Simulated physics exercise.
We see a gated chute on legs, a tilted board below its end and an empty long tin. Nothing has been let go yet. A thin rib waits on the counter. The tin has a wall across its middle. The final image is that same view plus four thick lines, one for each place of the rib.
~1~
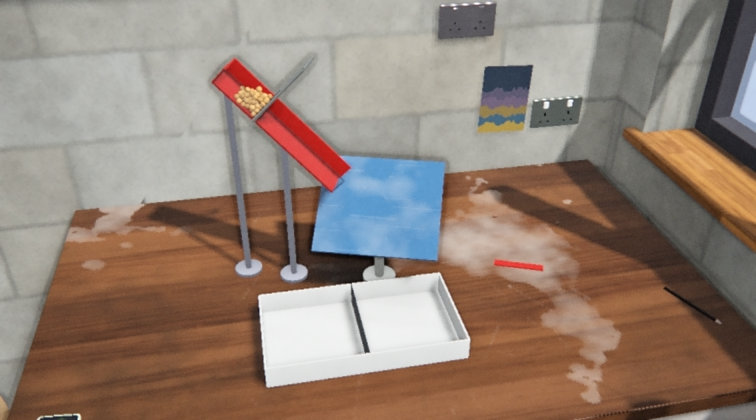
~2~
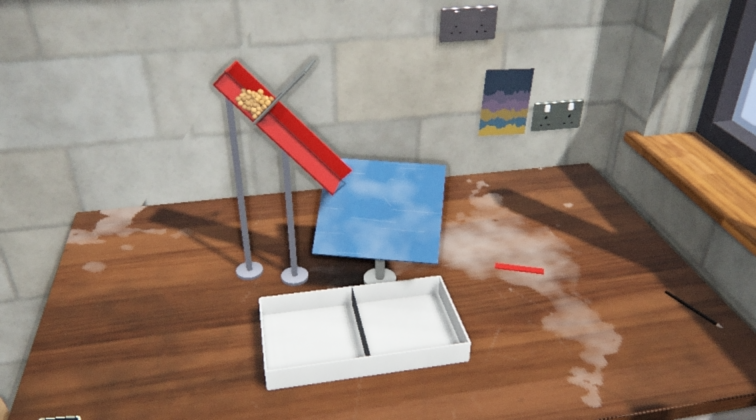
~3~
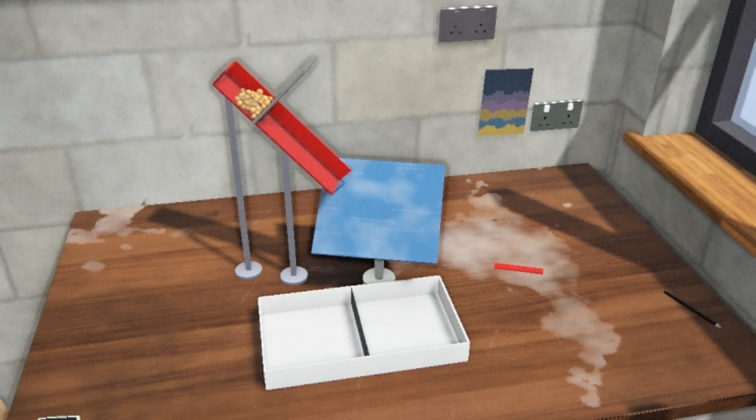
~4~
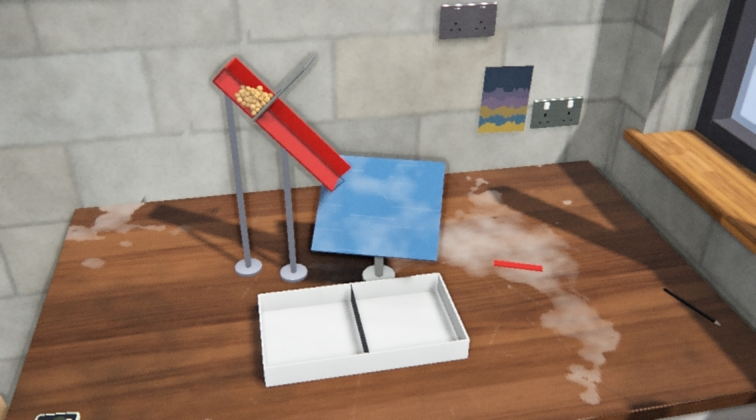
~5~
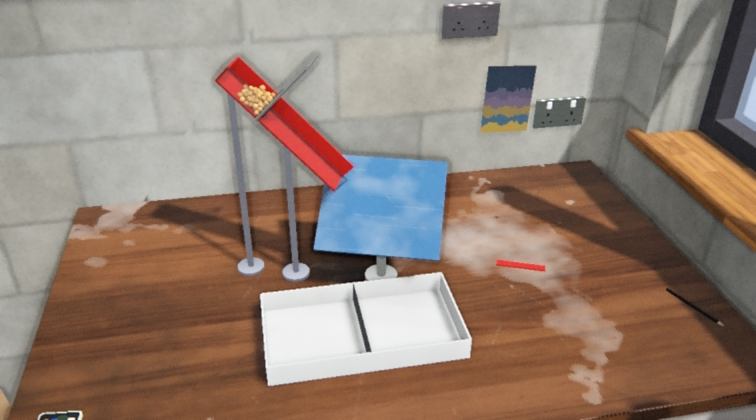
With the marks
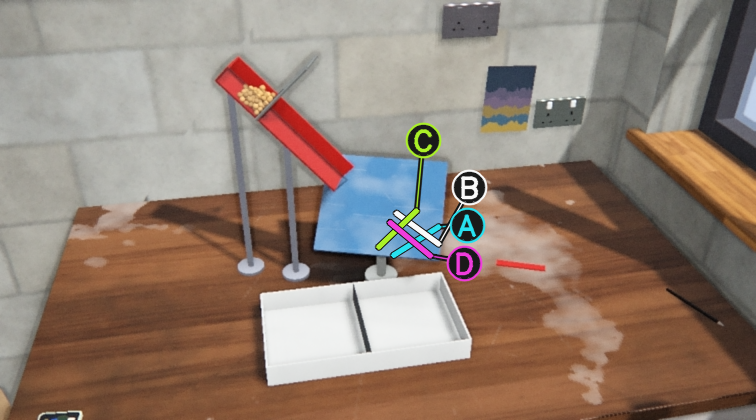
On a wooden counter against a pale block wall, round wooden beads sit behind a gate in a sloping red chute on legs. Below its lower end stands a tilted blue board, behind an empty white divided tin. Nothing on the counter moves; only the view shifts very slightly.
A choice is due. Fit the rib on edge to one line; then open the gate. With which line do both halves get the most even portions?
Choose C.
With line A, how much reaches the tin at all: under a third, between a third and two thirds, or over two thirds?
Over two thirds.
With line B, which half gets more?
The right half.
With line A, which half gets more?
Right.
On the marked copy, line A from (438, 226) to (393, 255); line B from (396, 213) to (438, 244); line C from (416, 210) to (378, 247); line D from (390, 222) to (430, 255).
For line A, of what is caught, about a tenth in the left half, the larger part in the right.
For line B, of what is caught, about a tenth in the left half, almost all in the right.
For line C, of what is caught, roughly two thirds in the left half, roughly a third in the right.
For line D, of what is caught, about a tenth in the left half, almost all in the right.
